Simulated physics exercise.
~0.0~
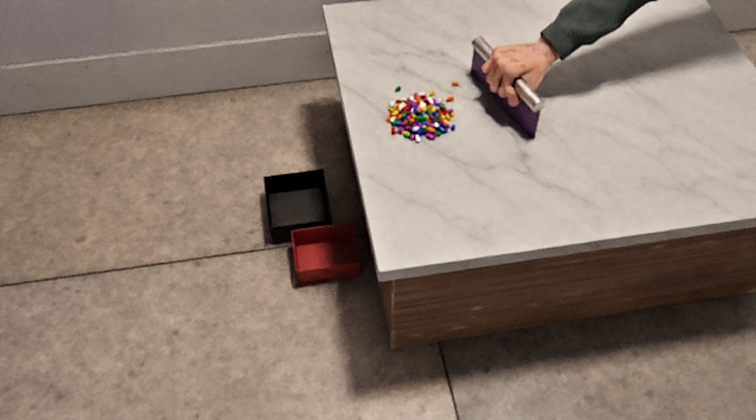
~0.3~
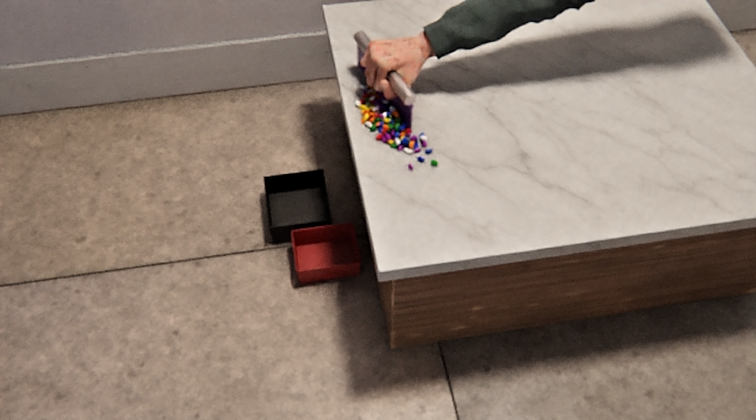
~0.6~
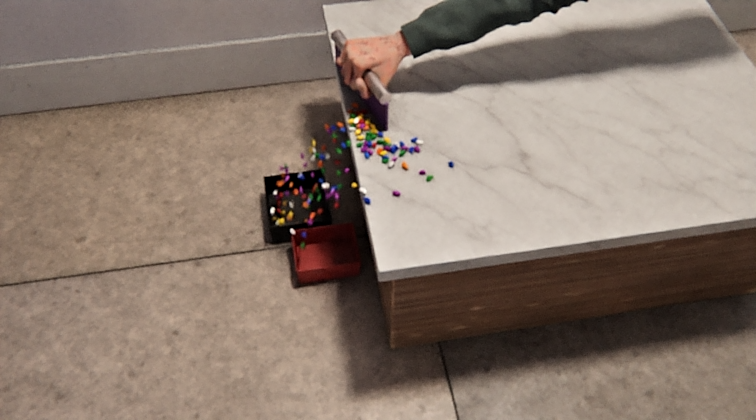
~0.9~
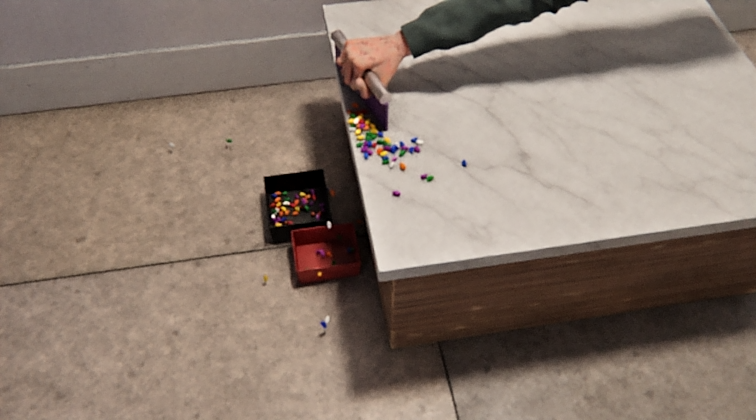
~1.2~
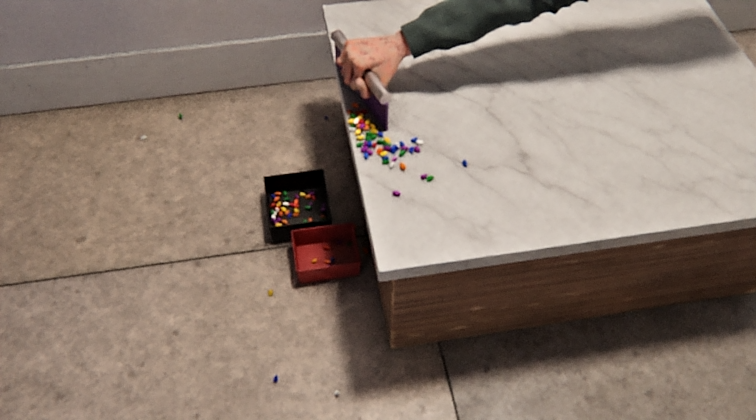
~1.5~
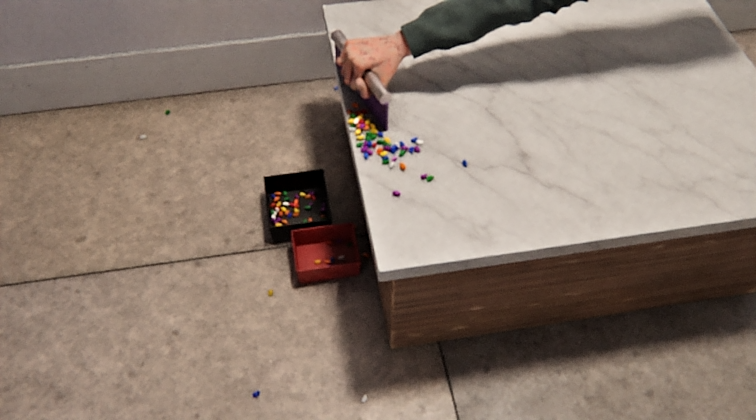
On a marble-topped block above a concrete floor, a hand pushes a scraper left through a pile of colourful jelly beans, sending many over the edge; most land in the black tin, fewer in the red, a few scatter on the floor, and the rest stay on top.
